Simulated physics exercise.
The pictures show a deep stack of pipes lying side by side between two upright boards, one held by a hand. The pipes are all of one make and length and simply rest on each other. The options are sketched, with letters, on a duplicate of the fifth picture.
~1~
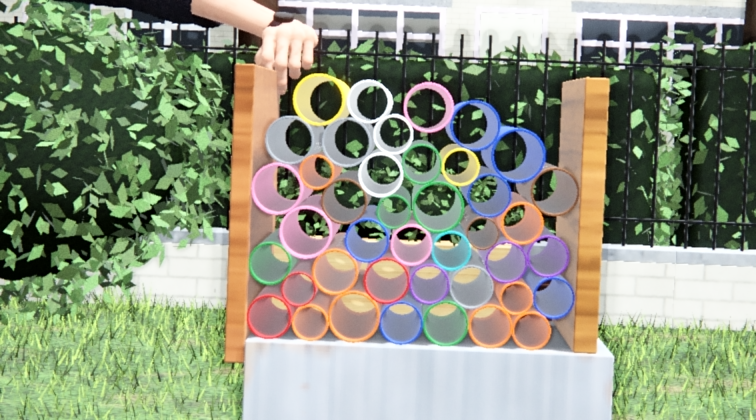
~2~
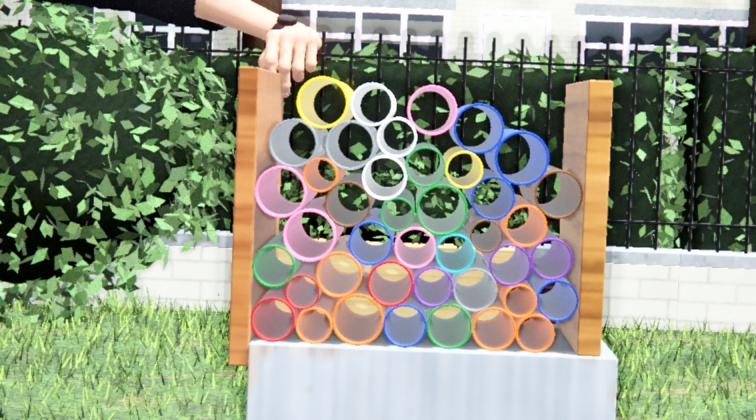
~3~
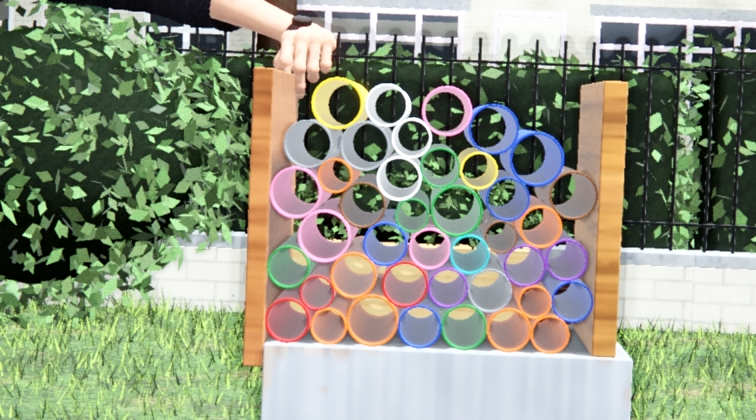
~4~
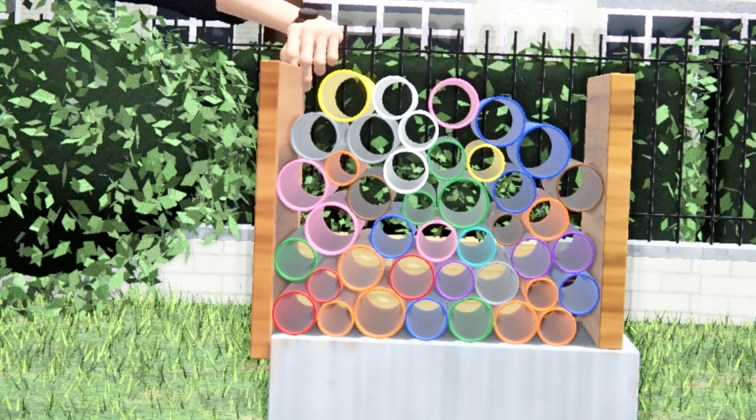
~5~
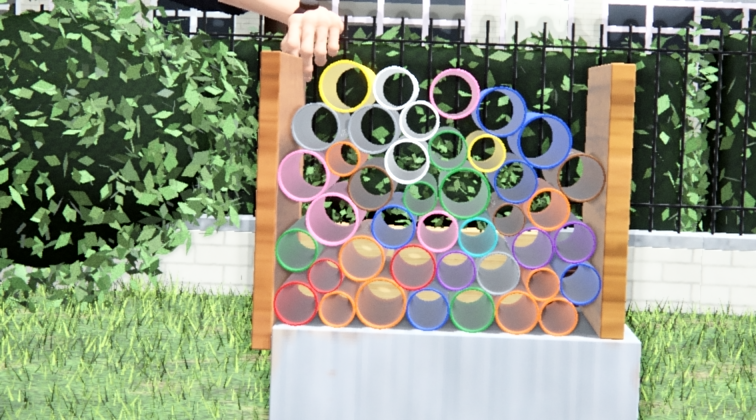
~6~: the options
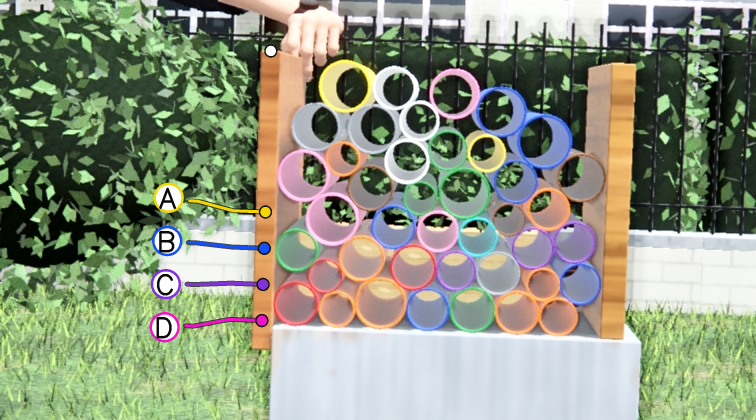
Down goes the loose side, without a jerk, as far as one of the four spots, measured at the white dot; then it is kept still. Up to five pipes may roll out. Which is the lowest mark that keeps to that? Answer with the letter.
At most to A.
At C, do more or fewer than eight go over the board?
It loses more than eight.
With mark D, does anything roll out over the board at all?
Yes.
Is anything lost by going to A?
At A: Yes.
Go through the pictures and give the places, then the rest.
In the first picture, side board (255, 205).
In the second picture, side board (259, 208); a red pipe (273, 320).
In the third picture, an orange pipe (509, 331); an orange pipe (353, 275).
In the fourth picture, an orange pipe (541, 295); a pink pipe (302, 186).
In the fifth picture, a green pipe (465, 194); a blue pipe (516, 182).
On the marked copy, A at (266, 212); B at (265, 248); C at (263, 285); D at (262, 321); the white dot at (271, 51).
Taking A. A third of the way, top of the board (279, 124).
Two thirds of the way, top of the board (276, 207).
When it is over, top of the board (276, 212), one out over the board.
As for the rest, B more than five out over the board; C more than five out over the board; D more than five out over the board.
